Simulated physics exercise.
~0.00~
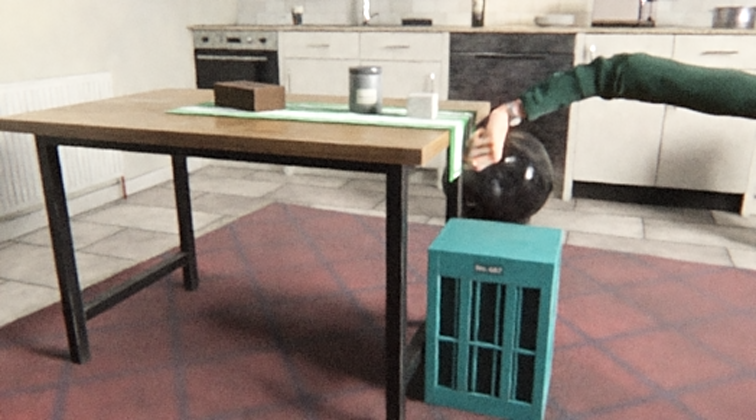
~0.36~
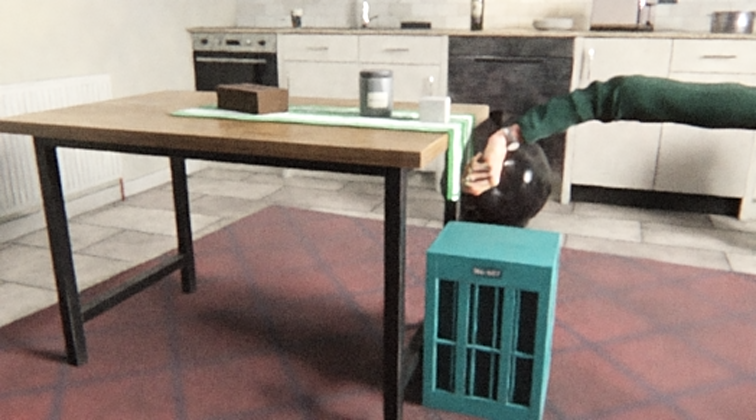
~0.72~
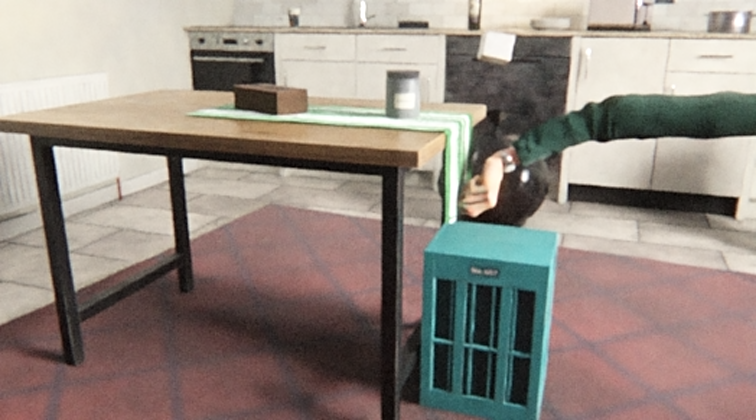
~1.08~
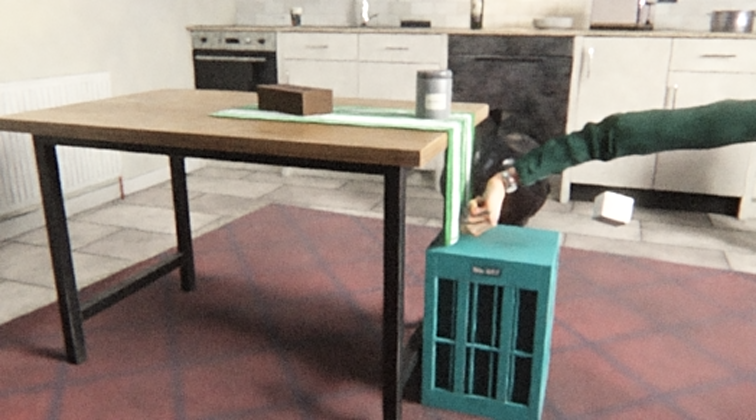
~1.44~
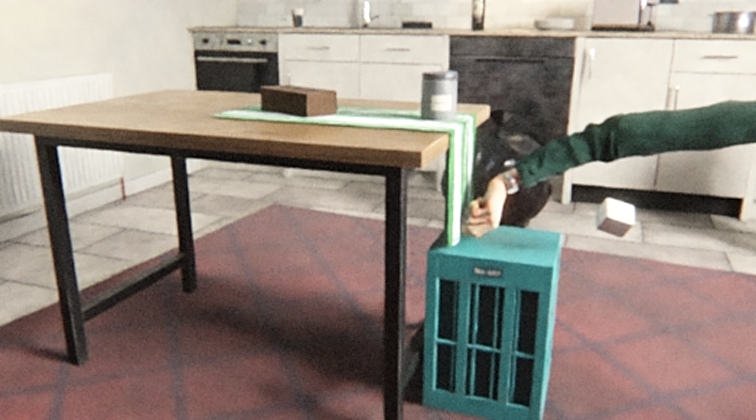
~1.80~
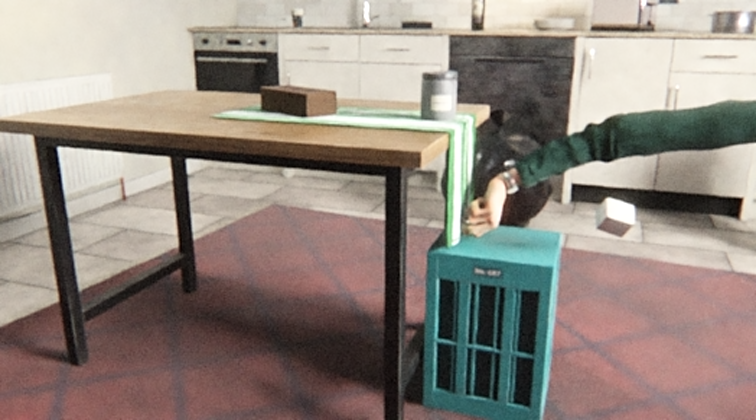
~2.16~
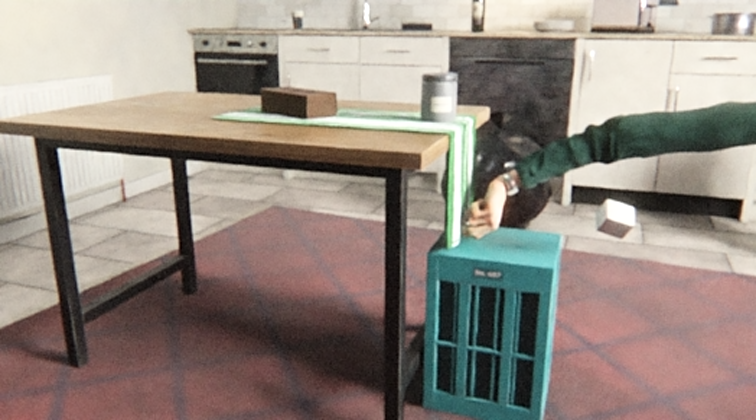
Hand slowly pulling a green table runner down onto a turquoise crate, the white block falling off, the grey jar staying upright.
